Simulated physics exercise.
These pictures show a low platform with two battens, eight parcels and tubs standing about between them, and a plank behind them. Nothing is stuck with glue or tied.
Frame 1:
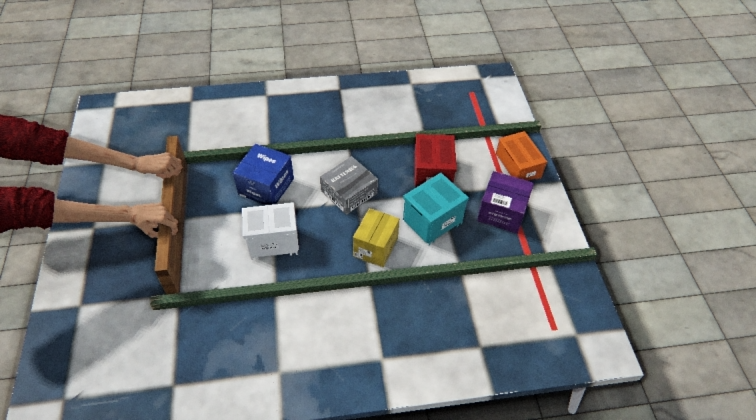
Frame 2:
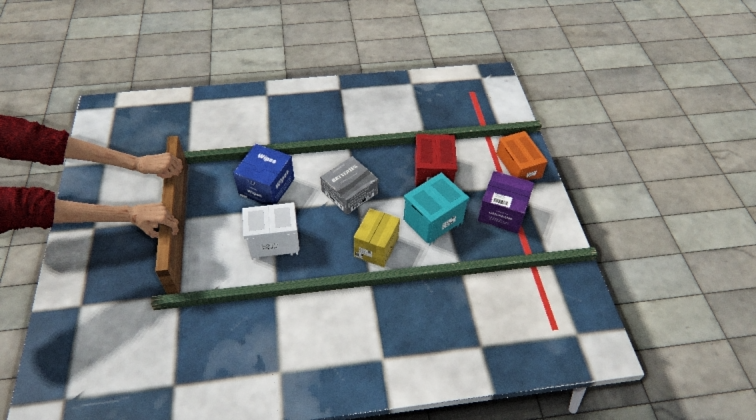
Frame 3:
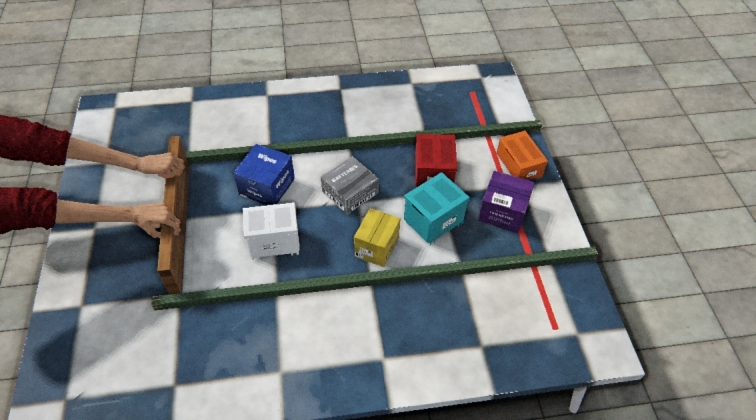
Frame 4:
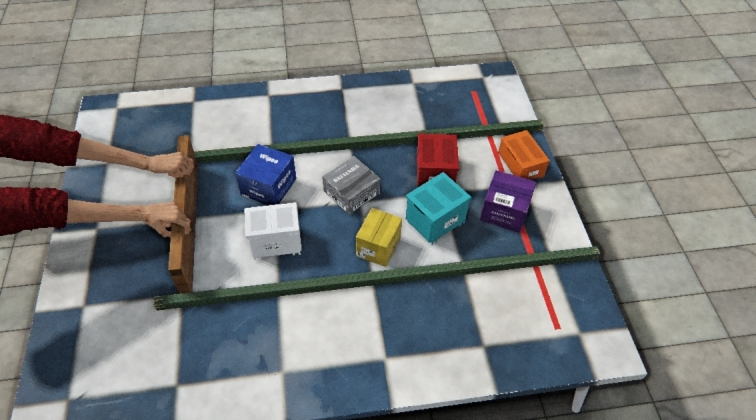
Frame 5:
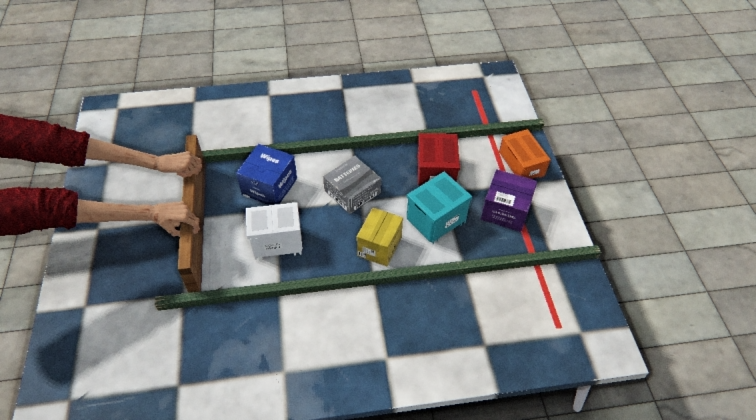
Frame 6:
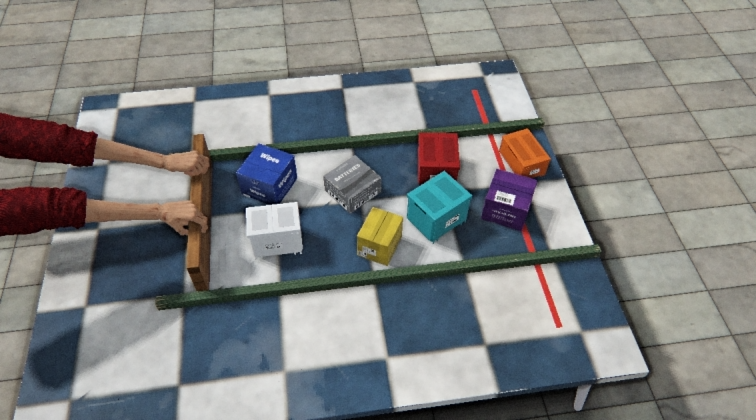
Two hands in red sleeves held a wooden plank still behind eight colorful boxes on a checkered platform, then slid it a short way right between two green strips, while the boxes stayed put.
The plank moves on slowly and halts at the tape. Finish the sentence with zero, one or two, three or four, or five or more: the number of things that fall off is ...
The number of things that fall off is three or four.
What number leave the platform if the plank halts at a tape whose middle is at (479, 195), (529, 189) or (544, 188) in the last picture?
Result per try: 2; 5; 5.
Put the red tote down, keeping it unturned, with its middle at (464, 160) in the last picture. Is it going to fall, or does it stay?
Result: The red tote ends up off.
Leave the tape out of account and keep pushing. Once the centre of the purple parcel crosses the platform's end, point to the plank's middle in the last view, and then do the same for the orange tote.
(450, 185) and then (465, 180), give or take.
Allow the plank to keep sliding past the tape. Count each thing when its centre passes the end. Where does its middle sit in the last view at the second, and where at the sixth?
At (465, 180) for the second, at (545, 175) for the sixth.
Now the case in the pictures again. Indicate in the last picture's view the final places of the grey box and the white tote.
Roughly (559, 172), and the other roughly (545, 199).
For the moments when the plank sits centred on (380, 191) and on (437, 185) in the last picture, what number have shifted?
The counts are 7 and 8.
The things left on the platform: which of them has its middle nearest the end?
That would be the grey box.
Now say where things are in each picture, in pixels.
Orange tote (520, 158); purple parcel (505, 202); red tote (434, 162); plank (173, 212); tape (507, 194), in the first frame.
Purple parcel (506, 202); plank (174, 212), in the second frame.
Red tote (435, 162); yellow parcel (377, 238), in the third frame.
Orange tote (523, 157); white tote (274, 232), in the fourth frame.
Purple parcel (509, 201); turquoise tote (438, 208), in the fifth frame.
Orange tote (524, 155); purple parcel (509, 200); red tote (438, 160); plank (201, 210); tape (511, 191), in the sixth frame.
A little later, none off yet; orange tote at rest near (524, 155); purple parcel at rest near (509, 200); red tote at rest near (438, 160).
Next, none off yet; orange tote at rest near (524, 155); purple parcel shifted a little near (523, 199); red tote shifted a little near (464, 159).
Later still, none off yet; orange tote shifted about its own width near (553, 150); purple parcel shifted well along near (588, 200); red tote shifted well along near (515, 143).
When it is over, the number that fall off is three or four; down, turquoise tote, red tote, purple parcel and orange tote.
